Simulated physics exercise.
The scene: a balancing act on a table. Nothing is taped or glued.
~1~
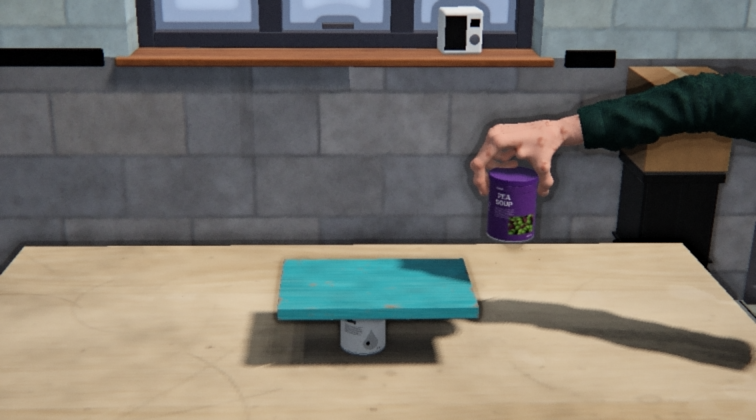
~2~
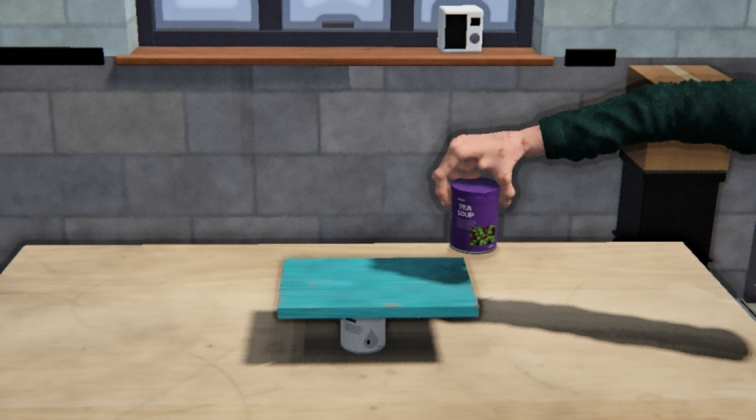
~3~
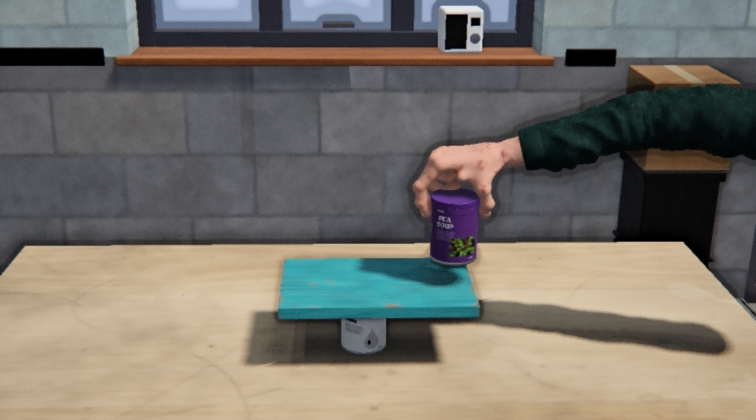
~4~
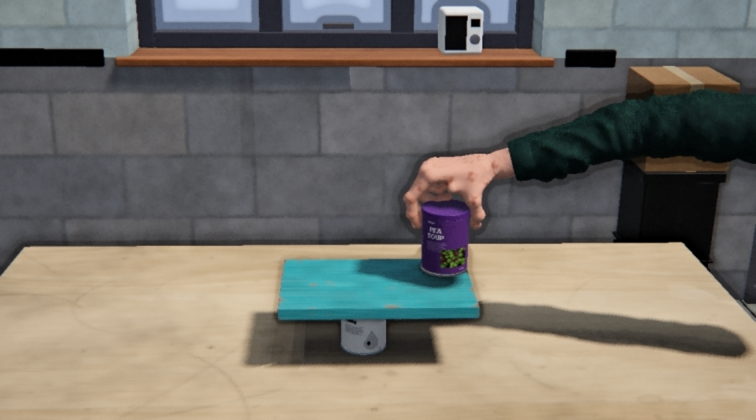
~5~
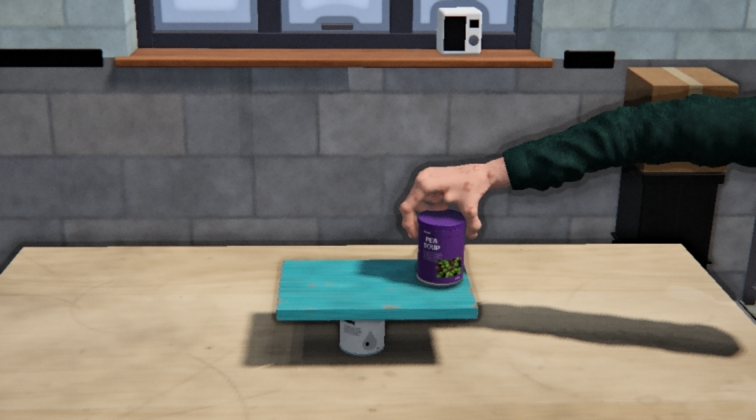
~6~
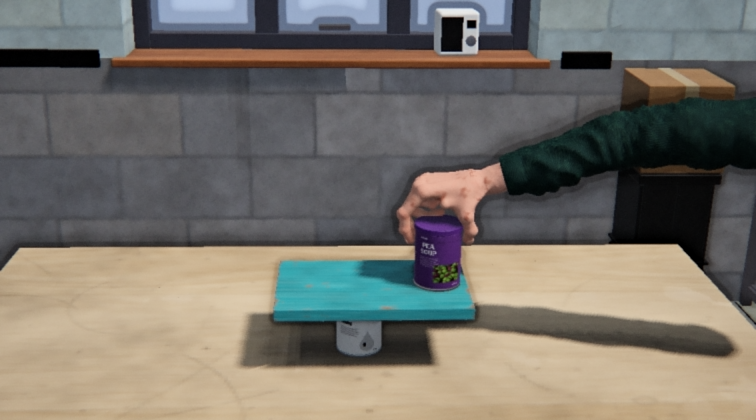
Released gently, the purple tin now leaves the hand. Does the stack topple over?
The stack is left disturbed.
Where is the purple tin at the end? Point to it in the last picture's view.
In the final view it sits at roughly (500, 323).
Then, 0.40 s later than the last frame, purple tin now fallen; turquoise board tilted by 47°.
Then, 0.60 s later than the last frame, turquoise board tilted by 26°.
When it is over, fallen, purple tin; the other 2 as before. End places, in pixels of the last picture, purple tin near (499, 323). The stack comes apart.
